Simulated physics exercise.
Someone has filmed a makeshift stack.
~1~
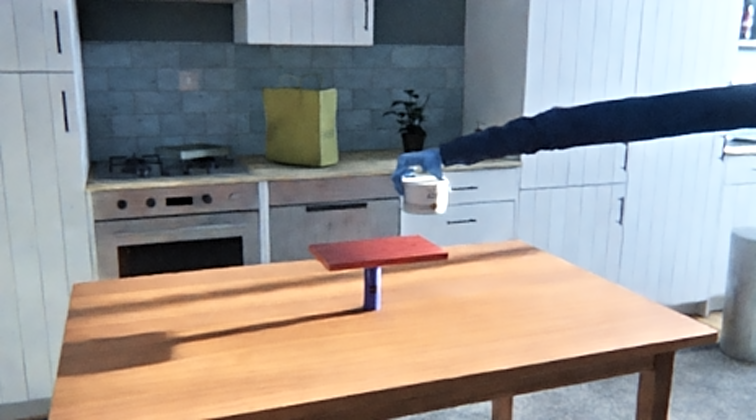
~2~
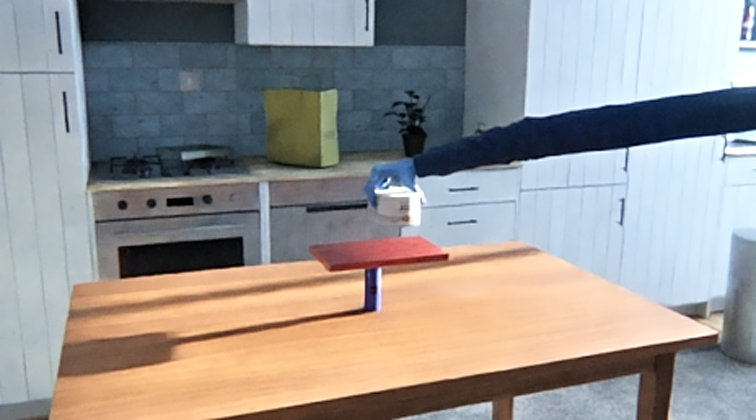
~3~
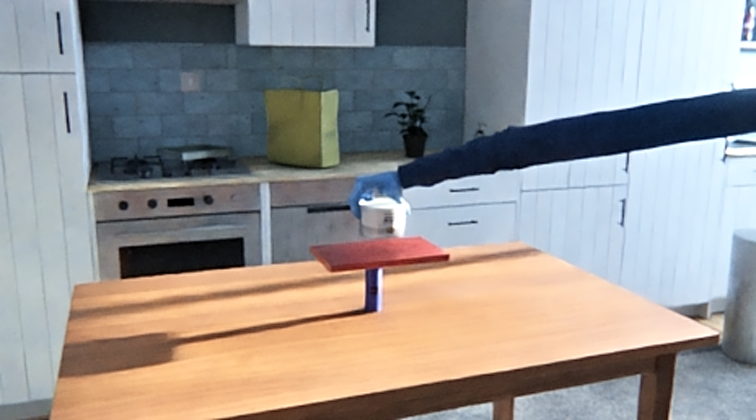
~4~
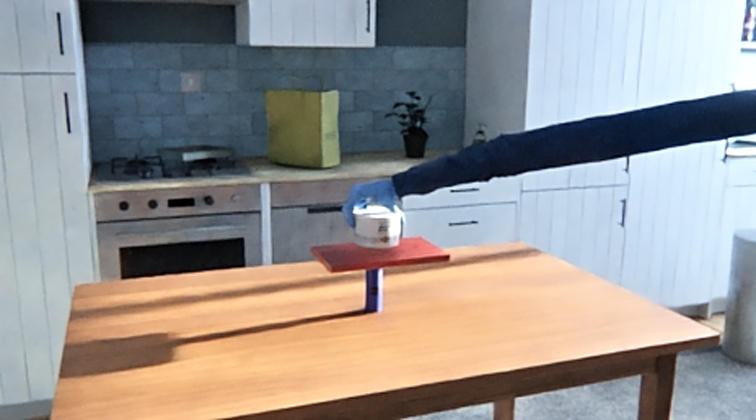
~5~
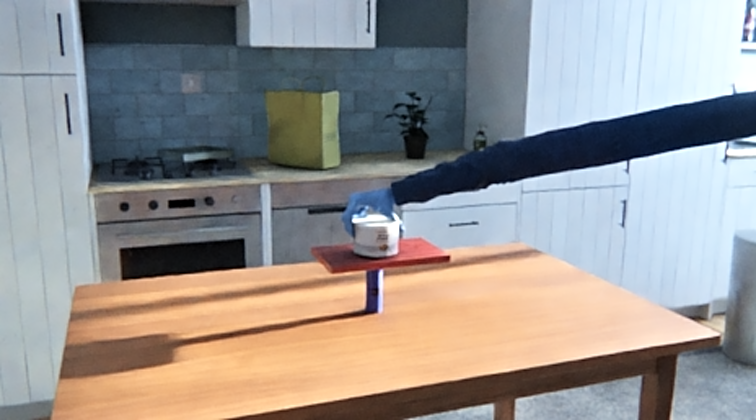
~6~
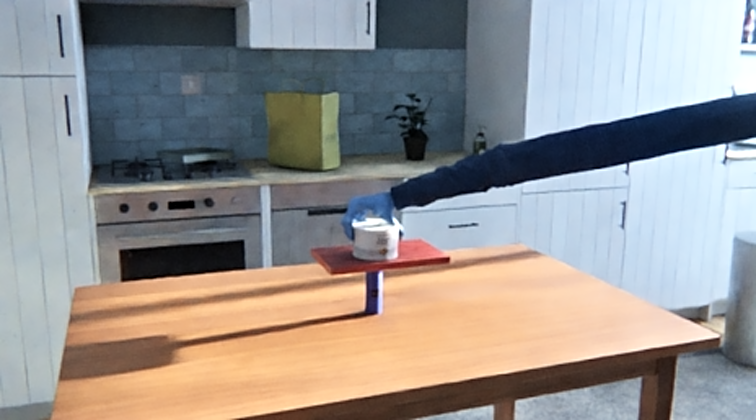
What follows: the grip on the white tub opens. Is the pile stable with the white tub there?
In the end the stack holds.
Then, 0.30 s later than the last frame, all is still.
Then, 1.00 s later than the last frame, white tub resting near (375, 240).
When it is over, all 3 as before. End places, in pixels of the last picture, white tub near (375, 240). The stack stays up.
